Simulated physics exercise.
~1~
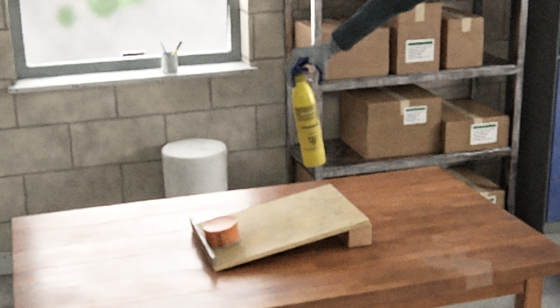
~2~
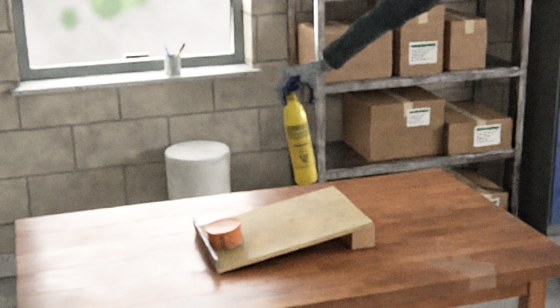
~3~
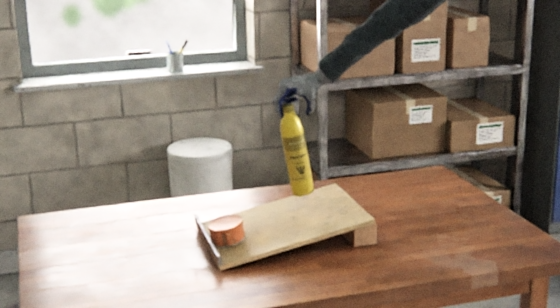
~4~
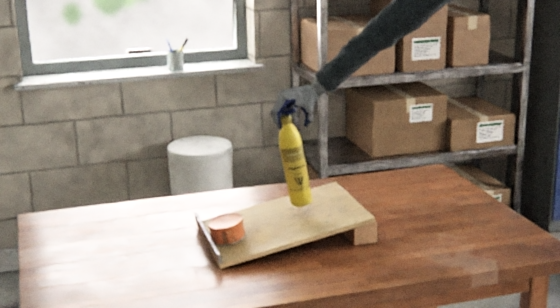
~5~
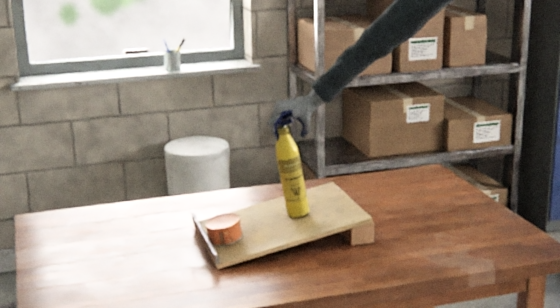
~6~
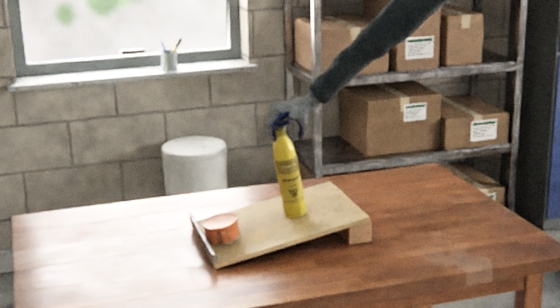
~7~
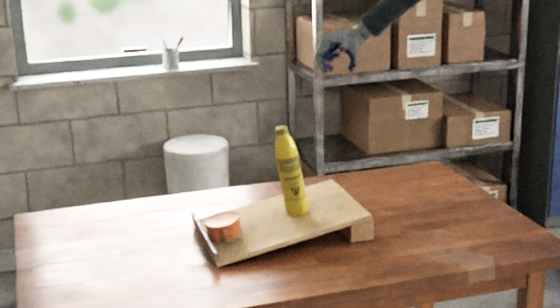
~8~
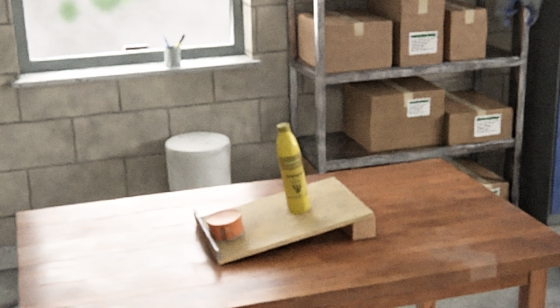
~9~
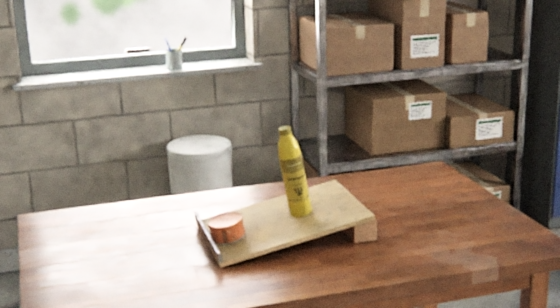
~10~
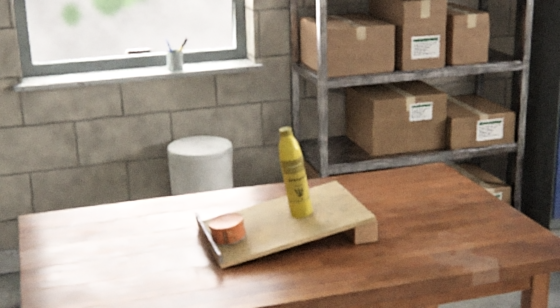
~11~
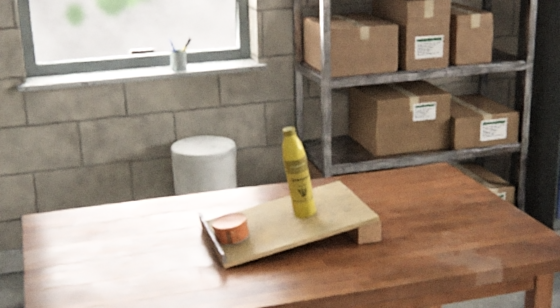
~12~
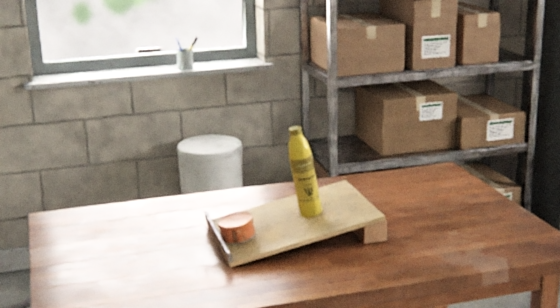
In this clip, a gloved hand lowers a yellow bottle onto a sloping board propped on a block, with an orange tub near its lower end, then lets go and withdraws. The bottle stays where it is put, leaning slightly, and the tub also remains in place.
